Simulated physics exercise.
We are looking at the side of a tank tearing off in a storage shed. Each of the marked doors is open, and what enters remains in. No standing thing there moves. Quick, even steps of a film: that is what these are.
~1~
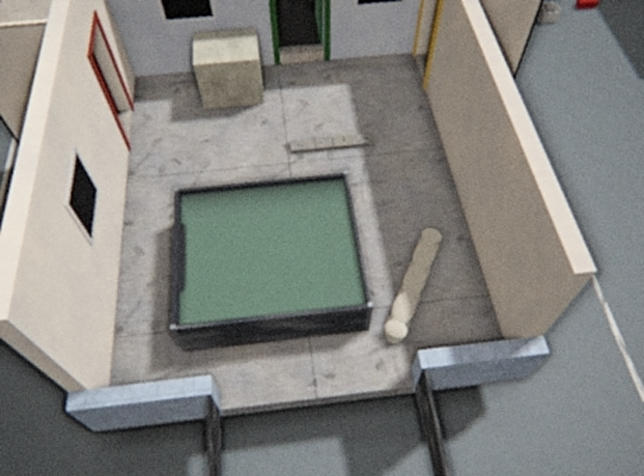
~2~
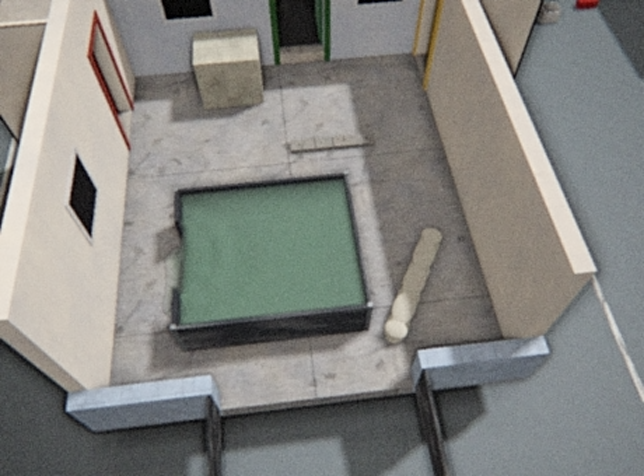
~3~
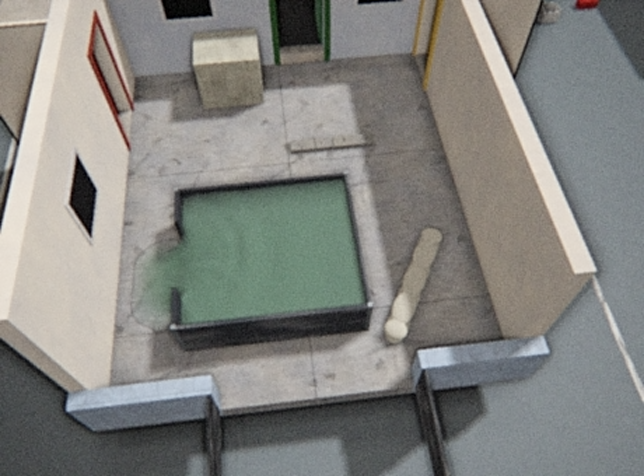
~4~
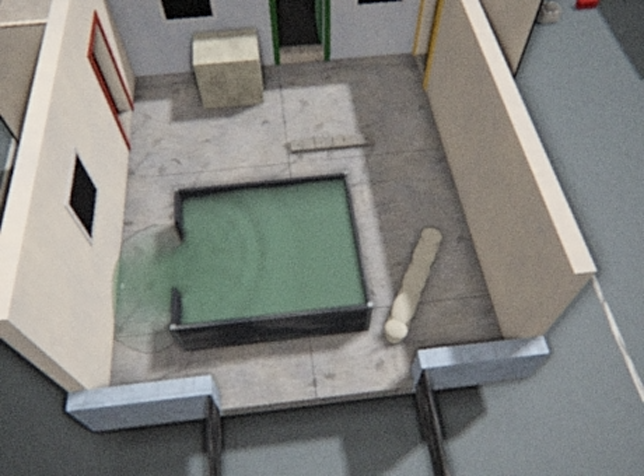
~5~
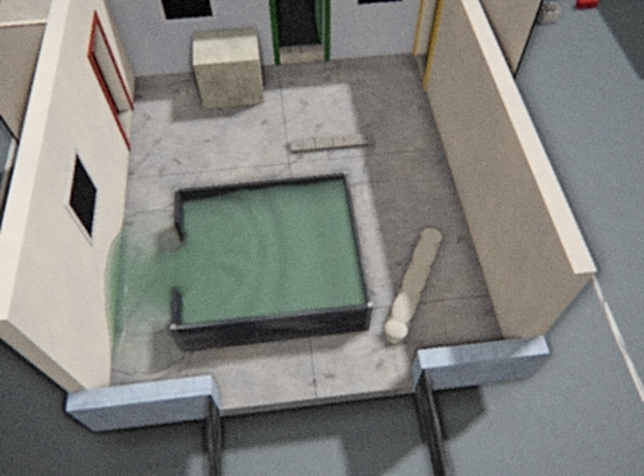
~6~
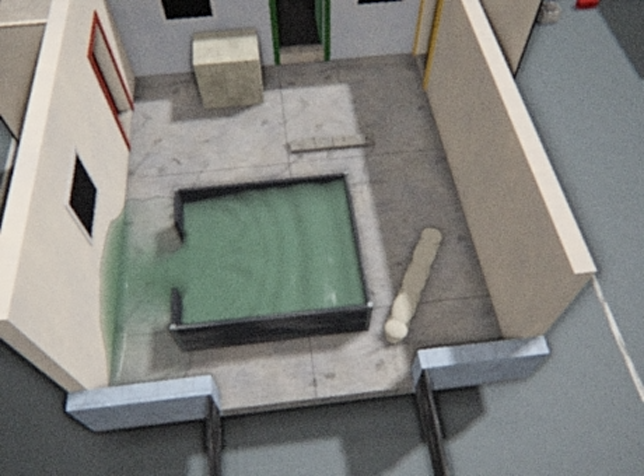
To begin with, a square, dark-rimmed tank of green water sits whole and still on the floor of an open-topped shed. Its left side then tears open, and water pours through the gap, spreading to the left wall and washing up against it as ripples cross the tank.
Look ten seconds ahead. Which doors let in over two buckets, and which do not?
Here is how it goes: The yellow door does, the red door does, the green door does not.
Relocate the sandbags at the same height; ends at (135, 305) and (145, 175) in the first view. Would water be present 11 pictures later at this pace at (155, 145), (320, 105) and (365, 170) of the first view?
Submerged, spared, spared.
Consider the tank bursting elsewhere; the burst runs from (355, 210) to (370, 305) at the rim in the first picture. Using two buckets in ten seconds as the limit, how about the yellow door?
I reckon the yellow door crosses the line.
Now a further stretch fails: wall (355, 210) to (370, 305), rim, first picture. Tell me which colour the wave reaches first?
I'd go with the door marked yellow.
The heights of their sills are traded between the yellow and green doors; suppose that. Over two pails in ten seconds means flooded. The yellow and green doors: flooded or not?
In that case the yellow door remains below the line and the green door remains below the line.
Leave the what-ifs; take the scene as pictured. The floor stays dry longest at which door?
The one in yellow.
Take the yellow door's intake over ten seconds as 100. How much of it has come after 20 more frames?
About 0 %.
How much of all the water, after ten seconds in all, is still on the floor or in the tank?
That comes to around 76 in a hundred.
A moment on, water covers 20 % of the floor; the yellow door not reached, the red door wet at the sill, nothing in, the green door not reached.
Next, water covers 40 % of the floor; the yellow door not reached, the red door wet at the sill, nothing in, the green door not reached.
Then, water covers 60 % of the floor; the yellow door not reached, the red door wet at the sill, nothing in, the green door wet at the sill, nothing in.
Later, water covers 85 % of the floor; the yellow door over two buckets in, the red door over two buckets in, the green door wet at the sill, nothing in.
In the end, water covers 95 % of the floor; the yellow door far over two buckets in, the red door far over two buckets in, the green door wet at the sill, nothing in.
